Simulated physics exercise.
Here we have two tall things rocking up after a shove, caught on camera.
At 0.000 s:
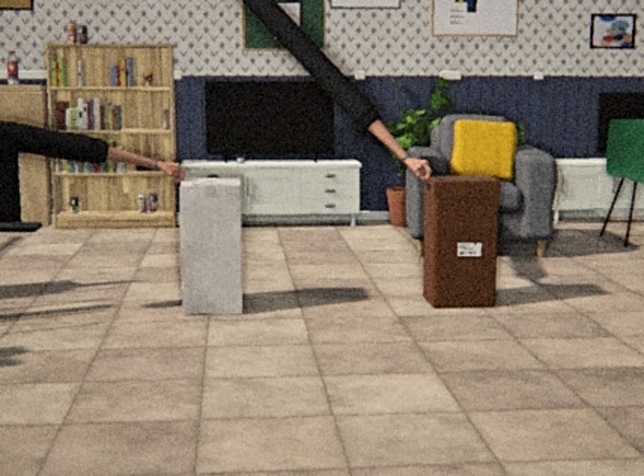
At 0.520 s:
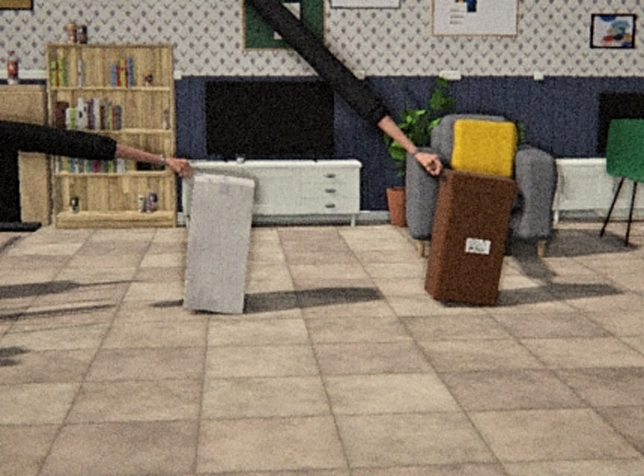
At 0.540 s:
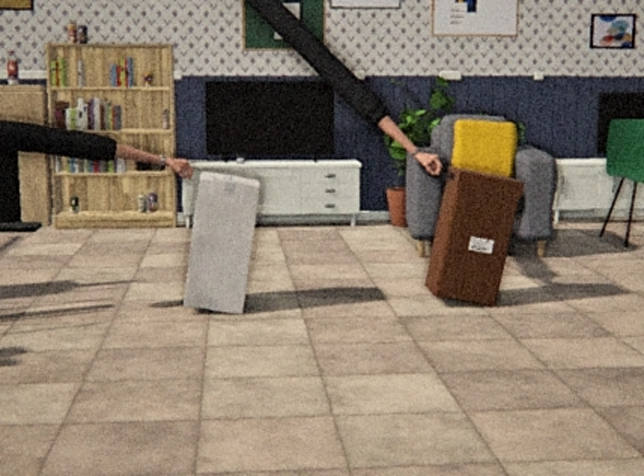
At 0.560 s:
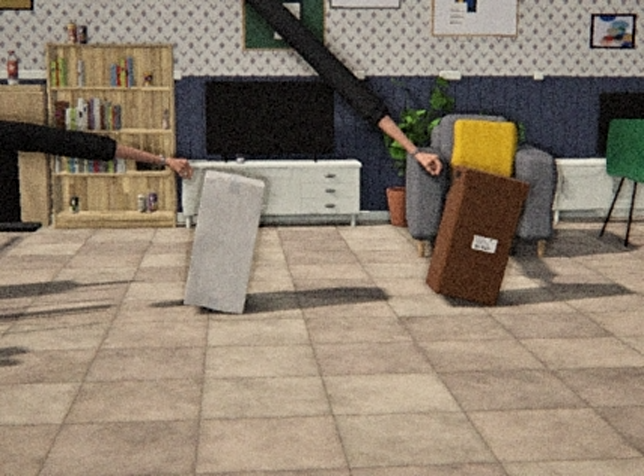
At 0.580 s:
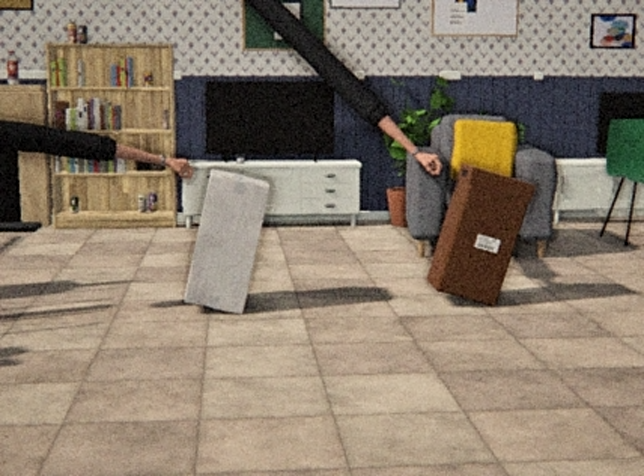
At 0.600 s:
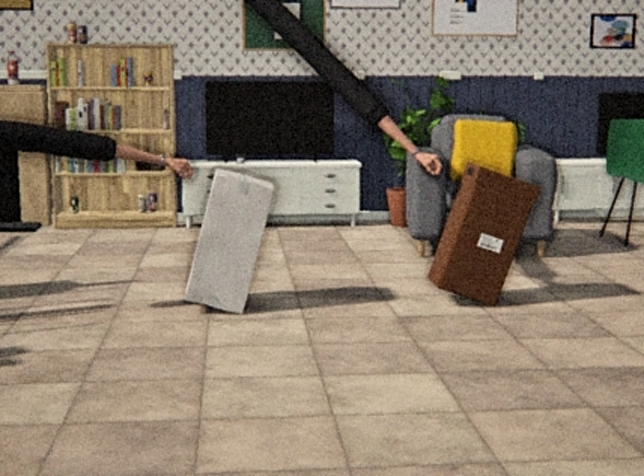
Two tall boxes, white on the left and brown with a small white label on the right, stand on a tiled living-room floor, seen from a still camera. Behind them are a bookshelf, a dark television on a white cabinet, and a grey armchair with a yellow cushion. Two black-sleeved arms push the boxes near their tops, and both lean steadily rightward, the brown slightly more.
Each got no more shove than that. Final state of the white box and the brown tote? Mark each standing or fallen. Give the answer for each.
White box - fallen, brown tote - fallen.
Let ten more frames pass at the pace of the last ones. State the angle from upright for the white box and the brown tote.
Then 30° and 45°.
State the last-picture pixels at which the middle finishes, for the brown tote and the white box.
The brown tote ends at (555, 270) and the white box at (308, 278).
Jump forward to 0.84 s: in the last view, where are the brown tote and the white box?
(518, 238) and (255, 240).
After 0.84 s, white box 36° off upright near (255, 240); brown tote 49° off upright near (518, 238).
In the end (1.6 s), the white box topples, near (308, 278); the brown tote topples, near (555, 270).
